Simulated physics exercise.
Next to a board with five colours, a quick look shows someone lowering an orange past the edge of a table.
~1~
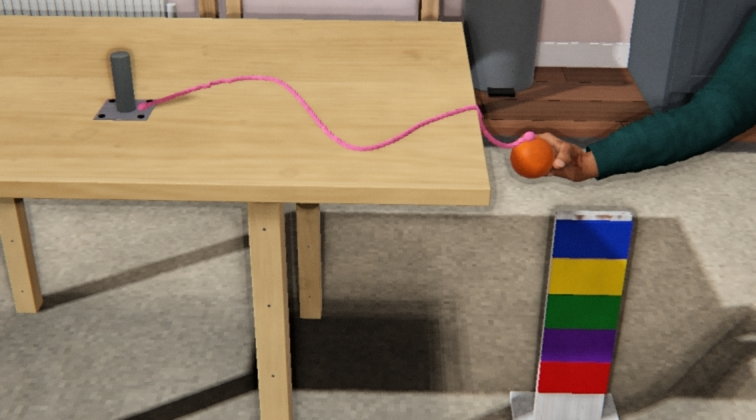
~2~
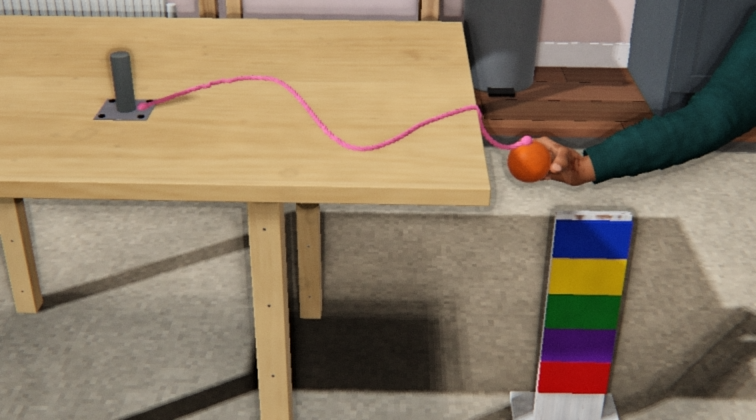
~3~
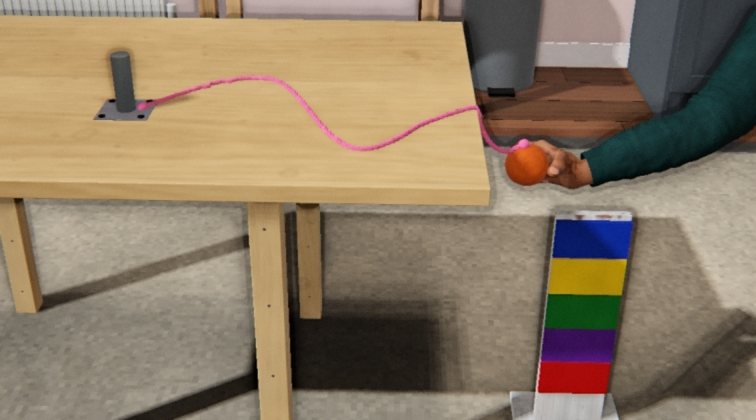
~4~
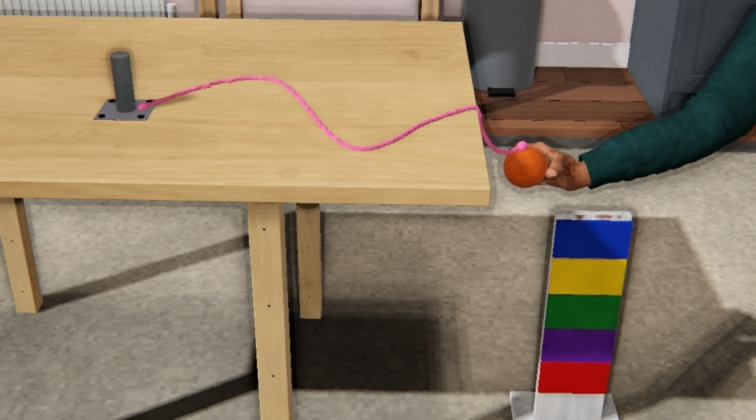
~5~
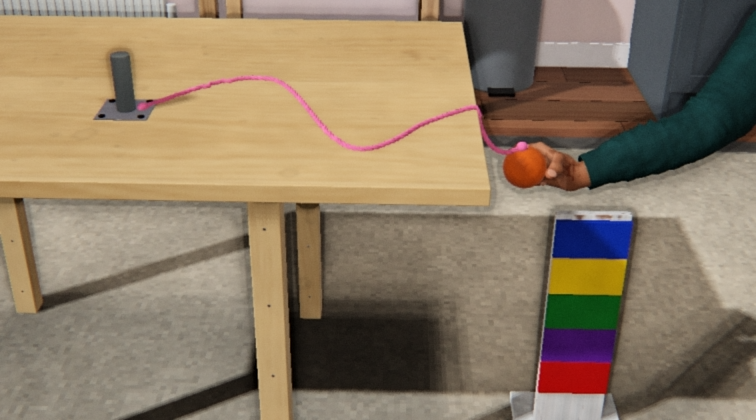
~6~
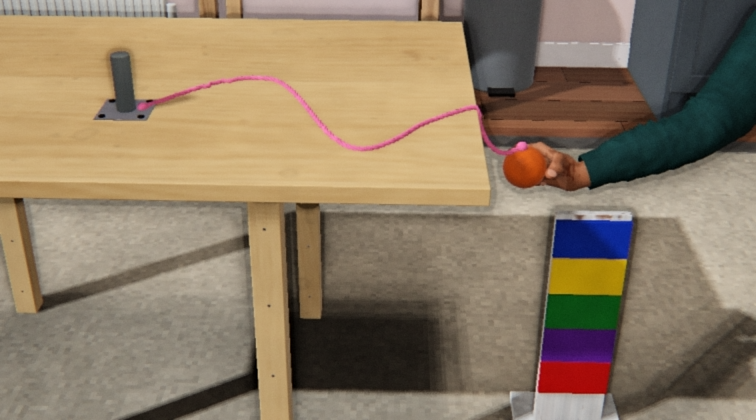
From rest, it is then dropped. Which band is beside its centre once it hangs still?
The purple band.
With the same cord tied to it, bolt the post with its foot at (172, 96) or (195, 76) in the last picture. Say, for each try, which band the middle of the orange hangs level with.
First try: Red; second try: Red.
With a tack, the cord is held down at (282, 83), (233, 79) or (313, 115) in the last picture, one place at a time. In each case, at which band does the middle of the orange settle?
Going through the tries in order, you get green, green and yellow.
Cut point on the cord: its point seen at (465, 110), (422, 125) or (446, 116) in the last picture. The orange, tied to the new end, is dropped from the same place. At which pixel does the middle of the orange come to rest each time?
Case by case: (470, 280), (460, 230) and (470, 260).
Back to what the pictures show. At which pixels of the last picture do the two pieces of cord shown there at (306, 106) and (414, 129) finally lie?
They go to (388, 104) and to (471, 193).
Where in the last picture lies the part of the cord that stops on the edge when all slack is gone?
That point sits at about (341, 143).
A little later, orange near (480, 319); level with green.
Next, orange near (450, 337); level with purple.
When it is over, orange near (457, 340); level with purple. Its middle rests at the purple band.
